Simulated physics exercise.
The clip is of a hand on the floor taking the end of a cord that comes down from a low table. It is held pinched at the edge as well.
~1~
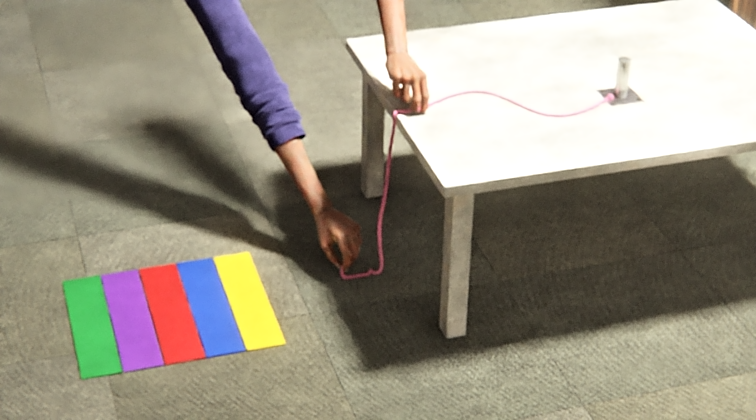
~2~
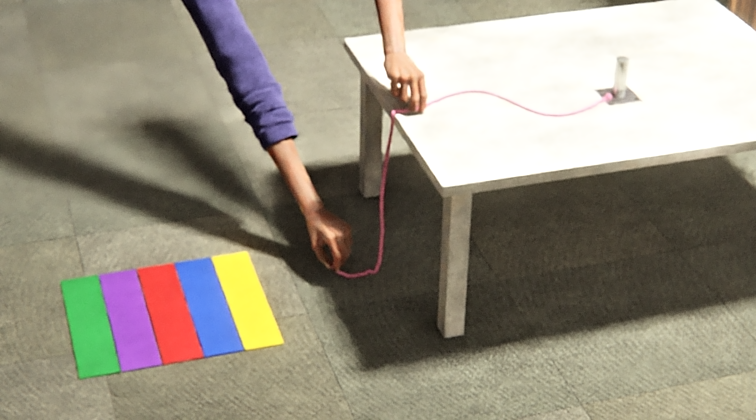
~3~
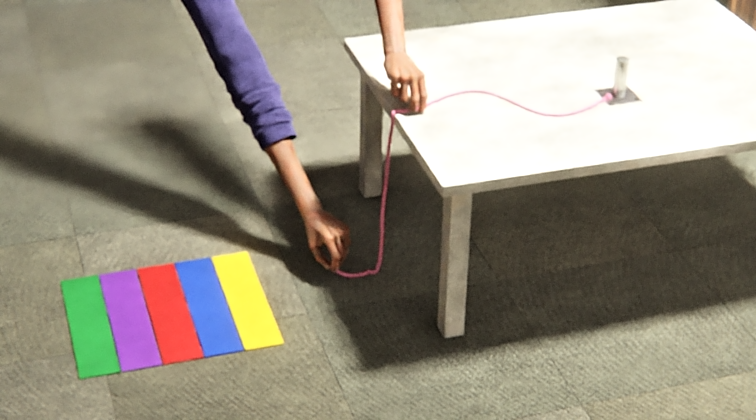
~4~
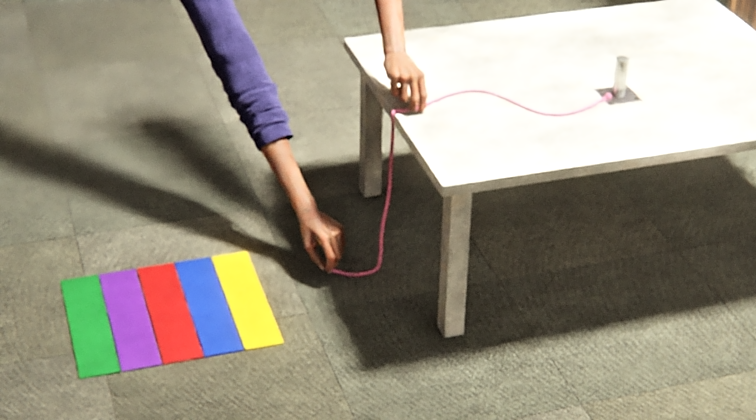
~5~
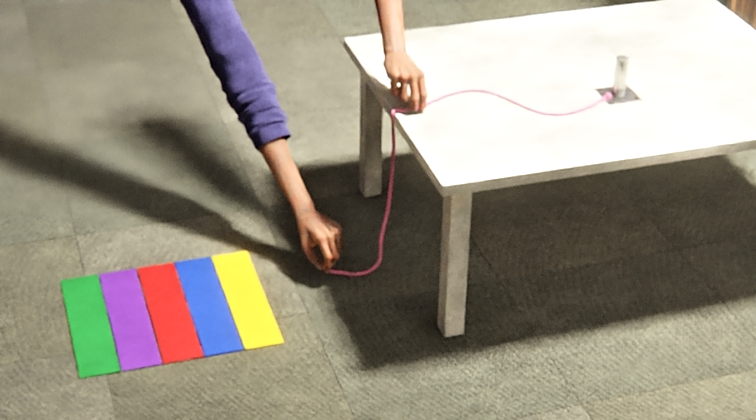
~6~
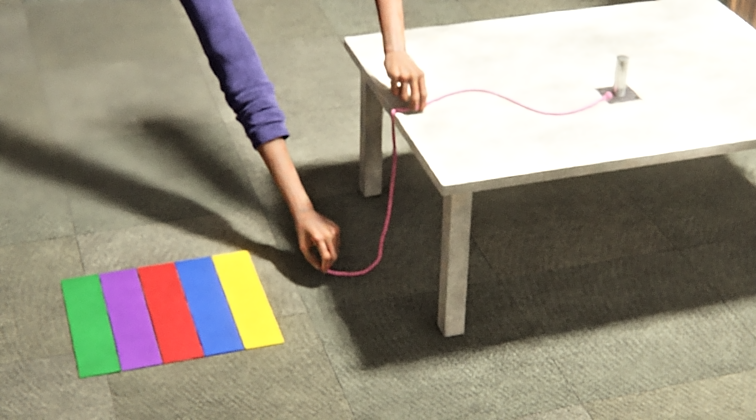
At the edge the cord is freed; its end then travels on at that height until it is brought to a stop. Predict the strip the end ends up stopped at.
The end ends up at the red strip.
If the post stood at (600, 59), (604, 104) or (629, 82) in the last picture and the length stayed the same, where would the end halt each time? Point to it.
Roughly (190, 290), then (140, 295), then (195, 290).
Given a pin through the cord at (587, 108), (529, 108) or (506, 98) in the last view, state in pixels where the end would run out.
Expect roughly (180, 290) for the first, (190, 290) for the second and (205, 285) for the third.
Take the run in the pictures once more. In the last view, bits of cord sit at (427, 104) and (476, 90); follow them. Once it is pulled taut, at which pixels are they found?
They end up at (387, 122) and (446, 108).
Soon after, end near (241, 281); over yellow.
Then, end near (195, 288); over blue.
At full stretch, end near (167, 293); over red. It gets as far as the red strip.
